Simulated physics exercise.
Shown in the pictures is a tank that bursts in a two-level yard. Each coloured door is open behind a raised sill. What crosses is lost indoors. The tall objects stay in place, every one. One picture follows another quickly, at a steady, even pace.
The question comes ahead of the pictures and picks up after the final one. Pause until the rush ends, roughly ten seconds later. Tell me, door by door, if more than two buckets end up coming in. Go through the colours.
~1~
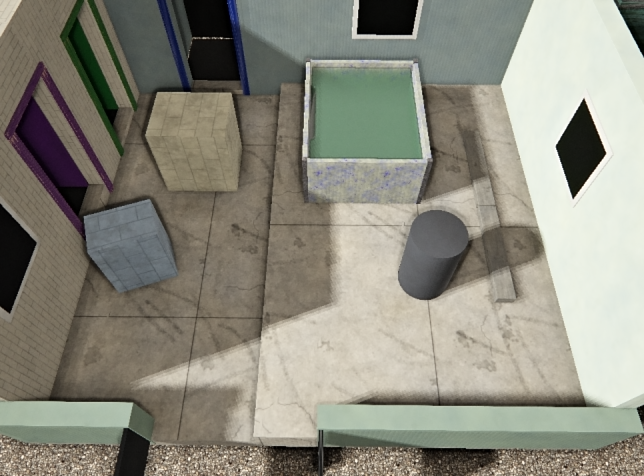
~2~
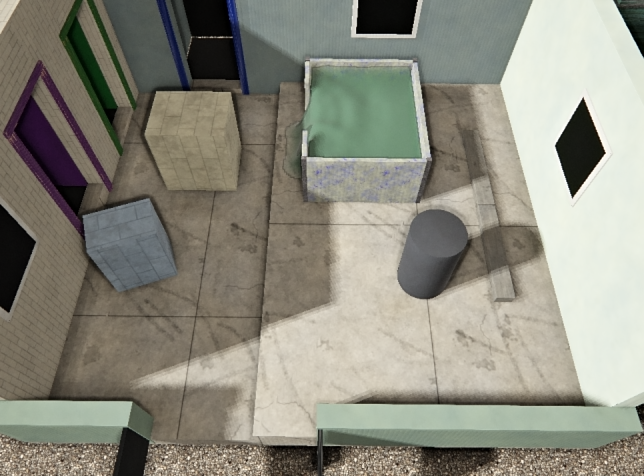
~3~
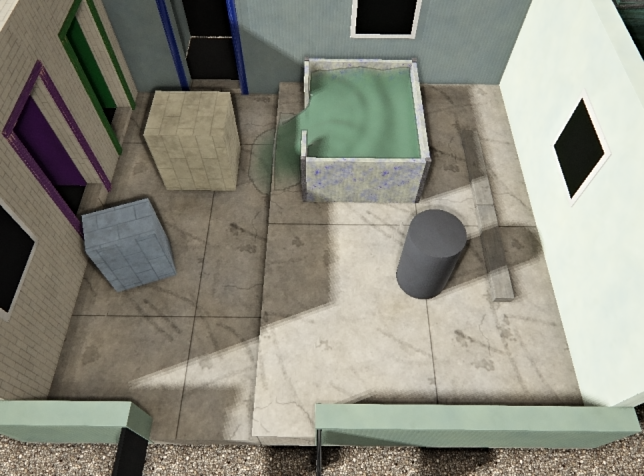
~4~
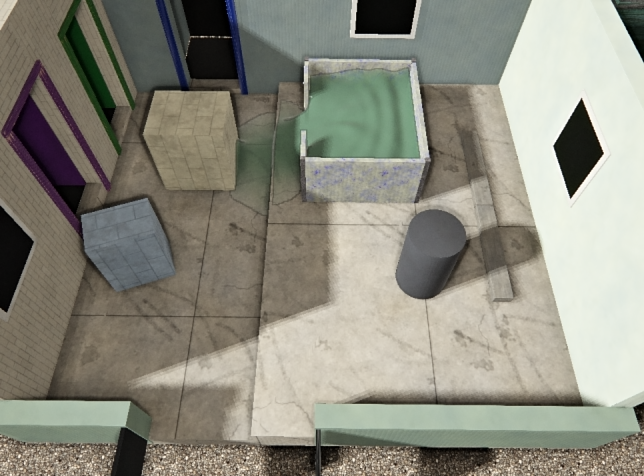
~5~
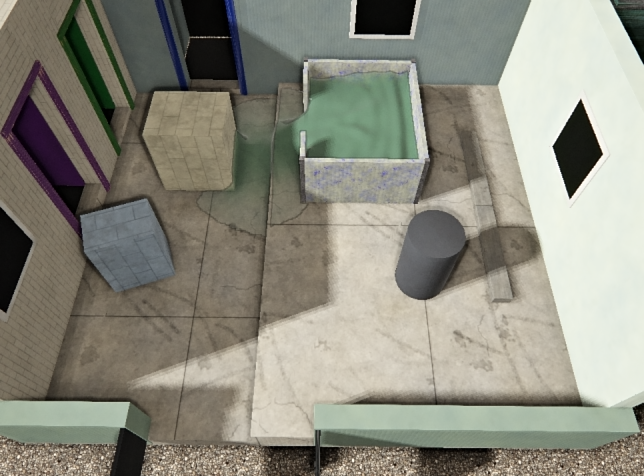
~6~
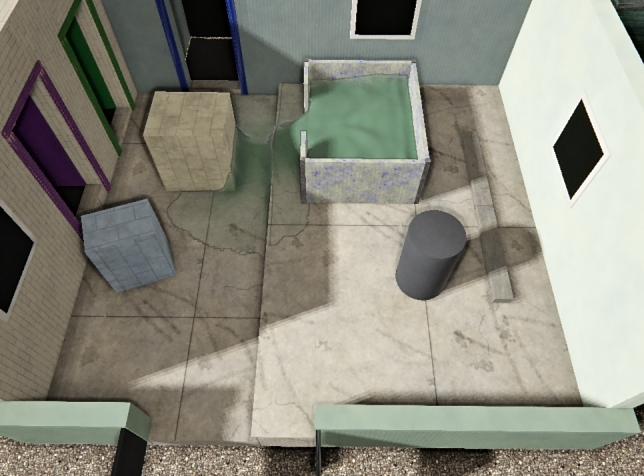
As I see it, the purple door keeps inside the limit; the blue door overshoots the limit; the green door overshoots the limit.
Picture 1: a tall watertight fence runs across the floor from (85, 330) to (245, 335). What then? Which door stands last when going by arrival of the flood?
Answer: The one in purple.
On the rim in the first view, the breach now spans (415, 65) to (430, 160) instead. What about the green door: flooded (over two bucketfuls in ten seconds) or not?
Result for the green door: It ends up above.
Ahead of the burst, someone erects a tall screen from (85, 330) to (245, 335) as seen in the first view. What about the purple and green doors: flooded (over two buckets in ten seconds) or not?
I'd say the purple door misses the limit and the green door tops the limit.
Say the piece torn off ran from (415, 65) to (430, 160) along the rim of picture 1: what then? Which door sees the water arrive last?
It's the one in purple.
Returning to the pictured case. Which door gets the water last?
My pick is the purple one.
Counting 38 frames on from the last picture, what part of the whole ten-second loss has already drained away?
Close to 65 %.
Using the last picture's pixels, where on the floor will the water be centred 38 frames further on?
Close to (237, 202), I reckon.
A moment on, water covers 25 % of the floor; the purple door not reached, the blue door under two buckets in, the green door under two buckets in.
Next, water covers 40 % of the floor; the purple door wet at the sill, nothing in, the blue door far over two buckets in, the green door over two buckets in.
Then, water covers 45 % of the floor; the purple door wet at the sill, nothing in, the blue door far over two buckets in, the green door over two buckets in.
Later, water covers 45 % of the floor; the purple door wet at the sill, nothing in, the blue door far over two buckets in, the green door far over two buckets in.
In the end, water covers 45 % of the floor; the purple door wet at the sill, nothing in, the blue door far over two buckets in, the green door far over two buckets in.
